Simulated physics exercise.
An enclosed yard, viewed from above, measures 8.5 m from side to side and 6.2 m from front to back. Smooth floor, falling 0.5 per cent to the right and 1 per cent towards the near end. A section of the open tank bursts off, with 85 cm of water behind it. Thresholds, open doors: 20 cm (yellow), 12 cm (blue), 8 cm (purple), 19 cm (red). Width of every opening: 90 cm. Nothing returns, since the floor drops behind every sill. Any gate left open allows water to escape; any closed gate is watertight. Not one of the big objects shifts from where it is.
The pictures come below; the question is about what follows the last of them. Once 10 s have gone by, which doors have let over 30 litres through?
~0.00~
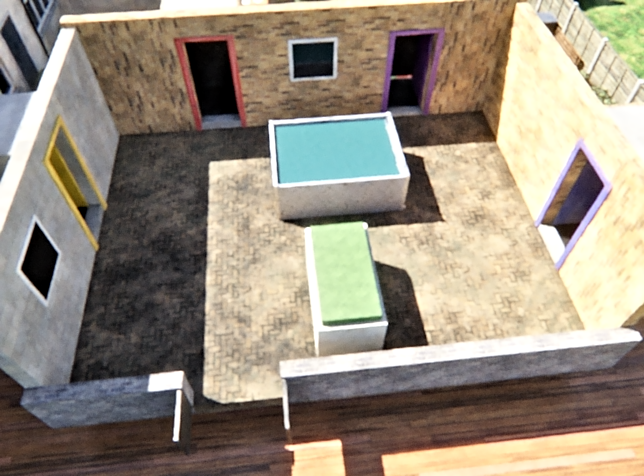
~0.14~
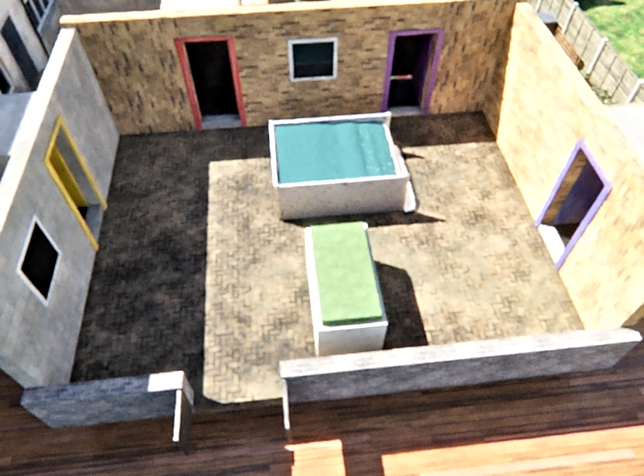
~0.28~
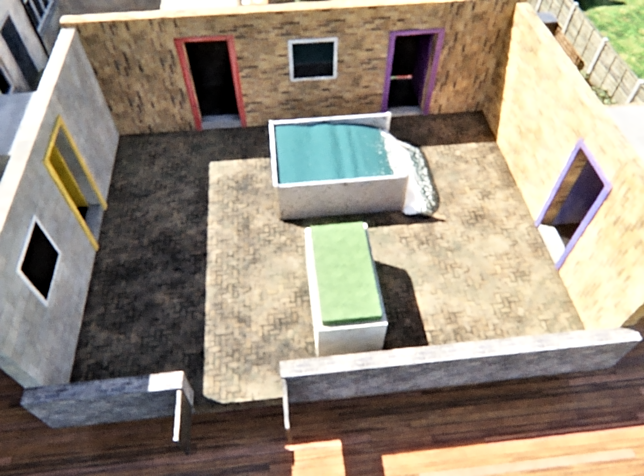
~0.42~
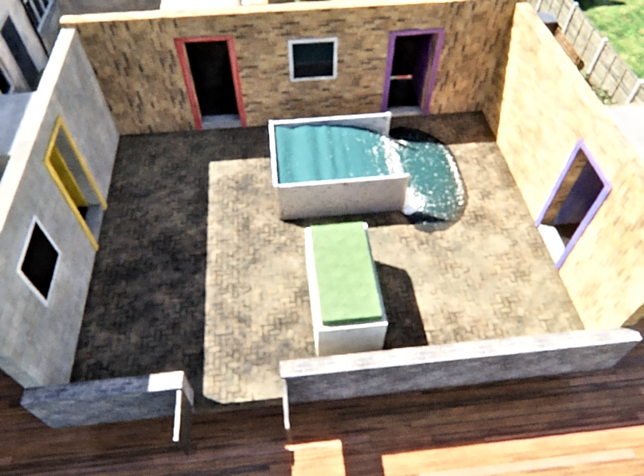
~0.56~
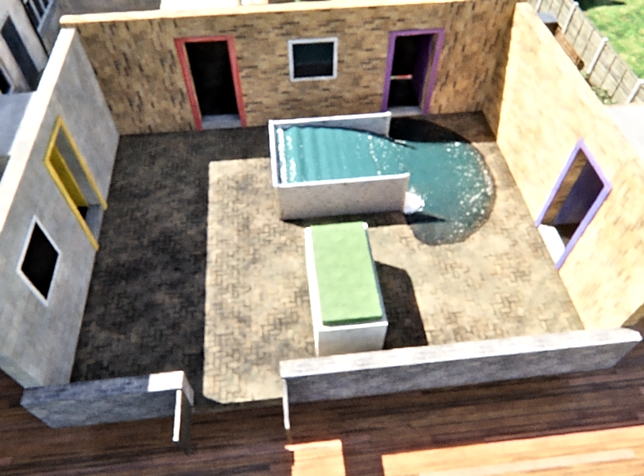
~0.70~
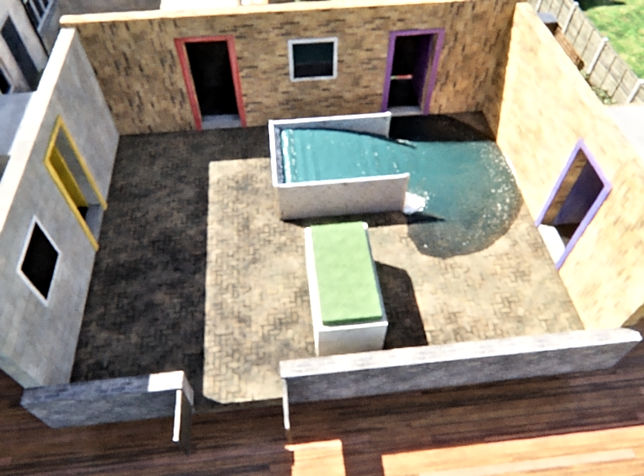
Taking each door: The yellow door has not let over 30 litres through; the blue door has let over 30 litres through; the purple door has let over 30 litres through; the red door has not let over 30 litres through.
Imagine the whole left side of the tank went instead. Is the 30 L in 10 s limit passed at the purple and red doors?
With respect to that limit, purple ends up inside it, red ends up inside it.
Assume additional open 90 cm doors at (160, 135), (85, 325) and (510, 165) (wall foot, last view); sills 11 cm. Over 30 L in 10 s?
The first one doesn't reach it, the second one doesn't reach it, and the third one exceeds it.
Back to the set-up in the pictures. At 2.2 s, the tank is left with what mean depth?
About 28 cm.
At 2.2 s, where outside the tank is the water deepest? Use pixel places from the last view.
Look at roughly (497, 143).
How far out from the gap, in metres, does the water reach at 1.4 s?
4.0 m.
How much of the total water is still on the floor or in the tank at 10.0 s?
Share still there: About 94 %.
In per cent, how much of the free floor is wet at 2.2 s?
Some 25 per cent of the floor is wet.
After 1.4 s water covers 25 % of the floor and is deepest (52 cm) near (502, 172); yellow door not reached, blue door 20 cm at the sill, 2 L in, purple door 6 cm at the sill, 0 L in, red door not reached.
After 2.2 s water covers 25 % of the floor and is deepest (52 cm) near (497, 143); yellow door not reached, blue door 23 cm at the sill, 31 L in, purple door 9 cm at the sill, 2 L in, red door not reached.
After 3.5 s water covers 40 % of the floor and is deepest (37 cm) near (594, 349); yellow door not reached, blue door 17 cm at the sill, 68 L in, purple door 14 cm at the sill, 42 L in, red door not reached.
After 6.0 s water covers 75 % of the floor and is deepest (28 cm) near (412, 368); yellow door 3 cm at the sill, 0 L in, blue door 10 cm at the sill, 78 L in, purple door 10 cm at the sill, 67 L in, red door 7 cm at the sill, 0 L in.
After 10.0 s water covers 95 % of the floor and is deepest (16 cm) near (594, 349); yellow door 4 cm at the sill, 0 L in, blue door 13 cm at the sill, 91 L in, purple door 5 cm at the sill, 70 L in, red door 3 cm at the sill, 0 L in.
